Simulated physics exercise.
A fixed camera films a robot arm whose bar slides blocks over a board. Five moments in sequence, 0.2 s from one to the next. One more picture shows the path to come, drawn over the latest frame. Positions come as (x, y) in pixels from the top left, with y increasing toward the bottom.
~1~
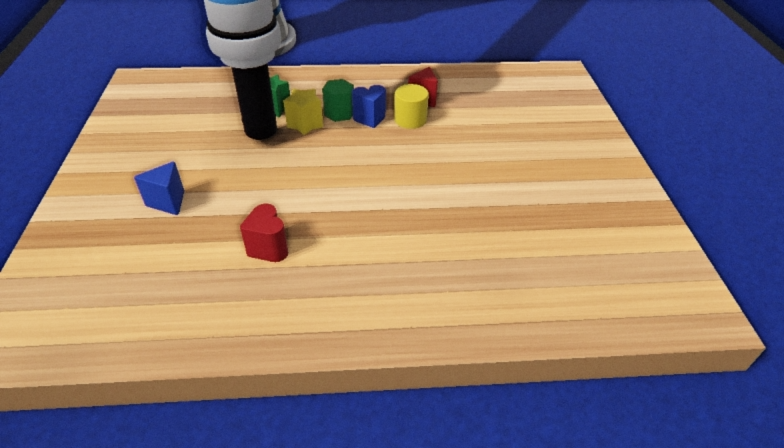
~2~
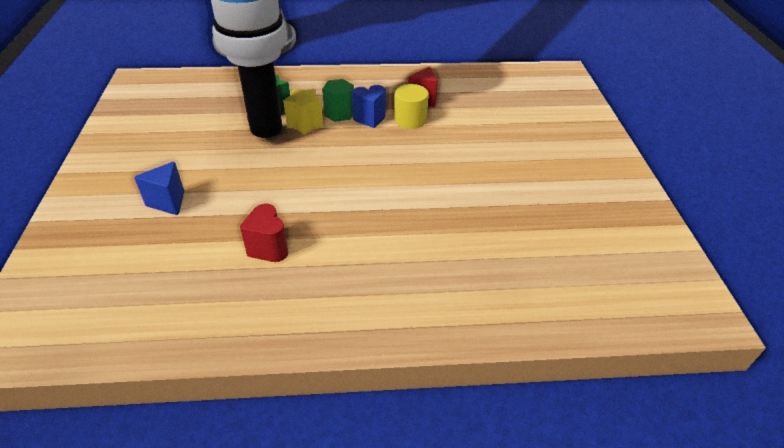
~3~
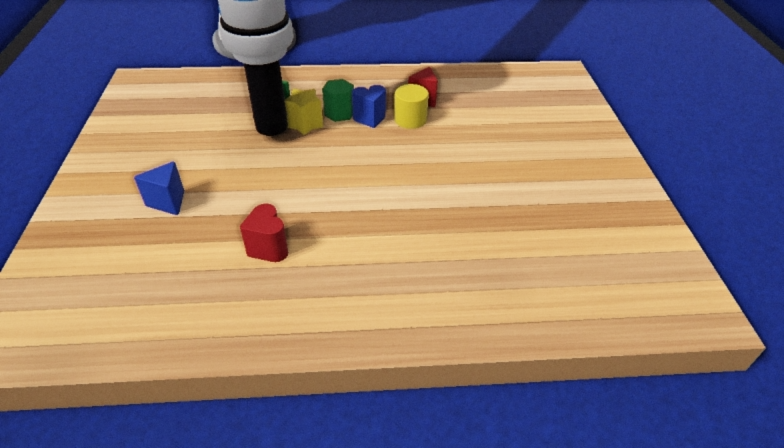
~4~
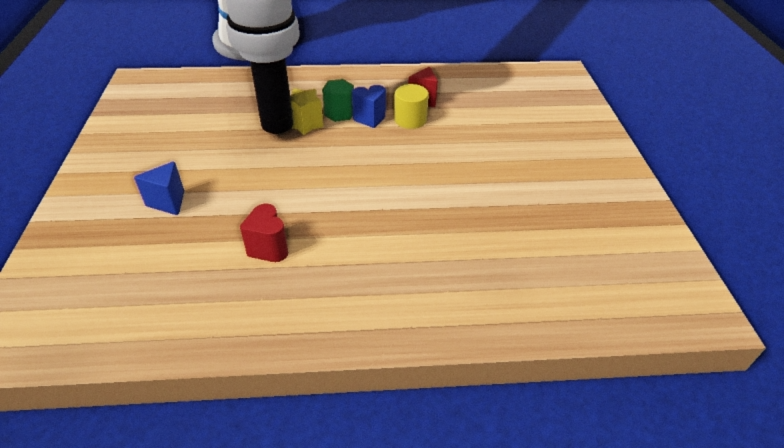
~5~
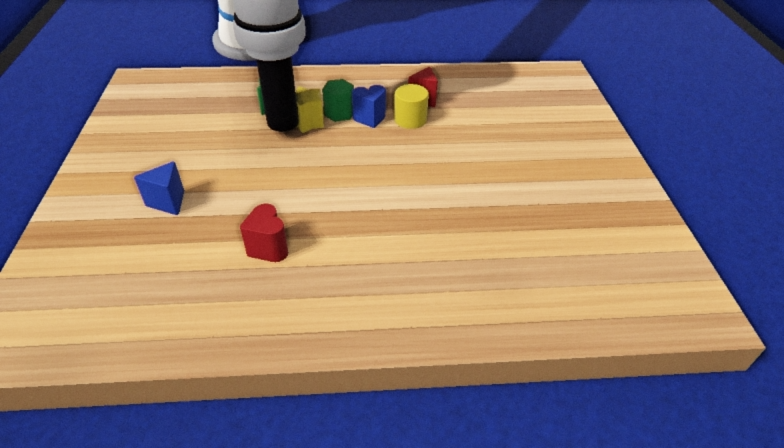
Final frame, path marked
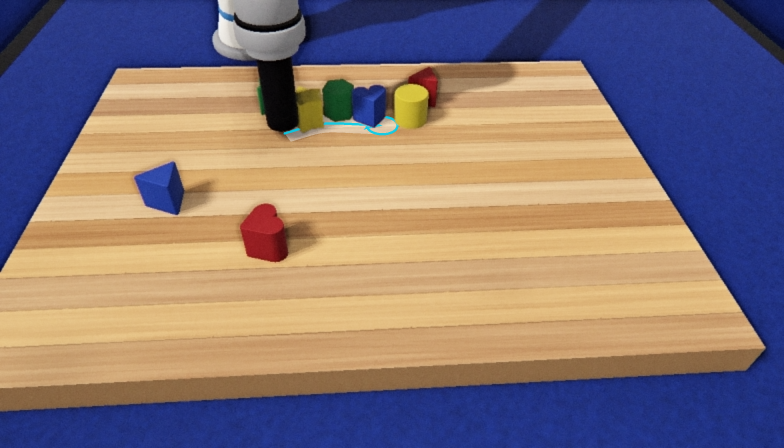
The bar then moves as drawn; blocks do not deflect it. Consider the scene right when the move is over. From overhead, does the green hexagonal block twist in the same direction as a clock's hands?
Going by the path, yes.
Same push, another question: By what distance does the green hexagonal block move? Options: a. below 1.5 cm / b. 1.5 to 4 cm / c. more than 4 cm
I'll go with c - more than 4 cm.
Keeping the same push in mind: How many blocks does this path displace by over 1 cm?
The number of blocks that move over 1 cm is three or more.
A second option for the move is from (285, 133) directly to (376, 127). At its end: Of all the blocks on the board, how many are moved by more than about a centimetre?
Three or more get moved.
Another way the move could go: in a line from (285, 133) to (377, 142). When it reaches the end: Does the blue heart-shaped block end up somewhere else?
I'd say no.
The line goes from (285, 133) by way of (316, 125) and (349, 124) to (382, 125).
On the path given first. One third of the way, bar (316, 115); yellow star block (330, 83), turned 20° anticlockwise; green hexagonal block (356, 77), turned 20° clockwise.
Two thirds of the way, bar (350, 114); yellow star block (345, 81), turned 50° anticlockwise; green hexagonal block (367, 70), turned 20° clockwise; blue heart-shaped block (380, 91).
At the end, bar (382, 116); yellow star block (345, 81), turned 55° anticlockwise; green hexagonal block (367, 70), turned 20° clockwise; blue heart-shaped block (405, 85), turned 50° anticlockwise; yellow cylinder (438, 89).
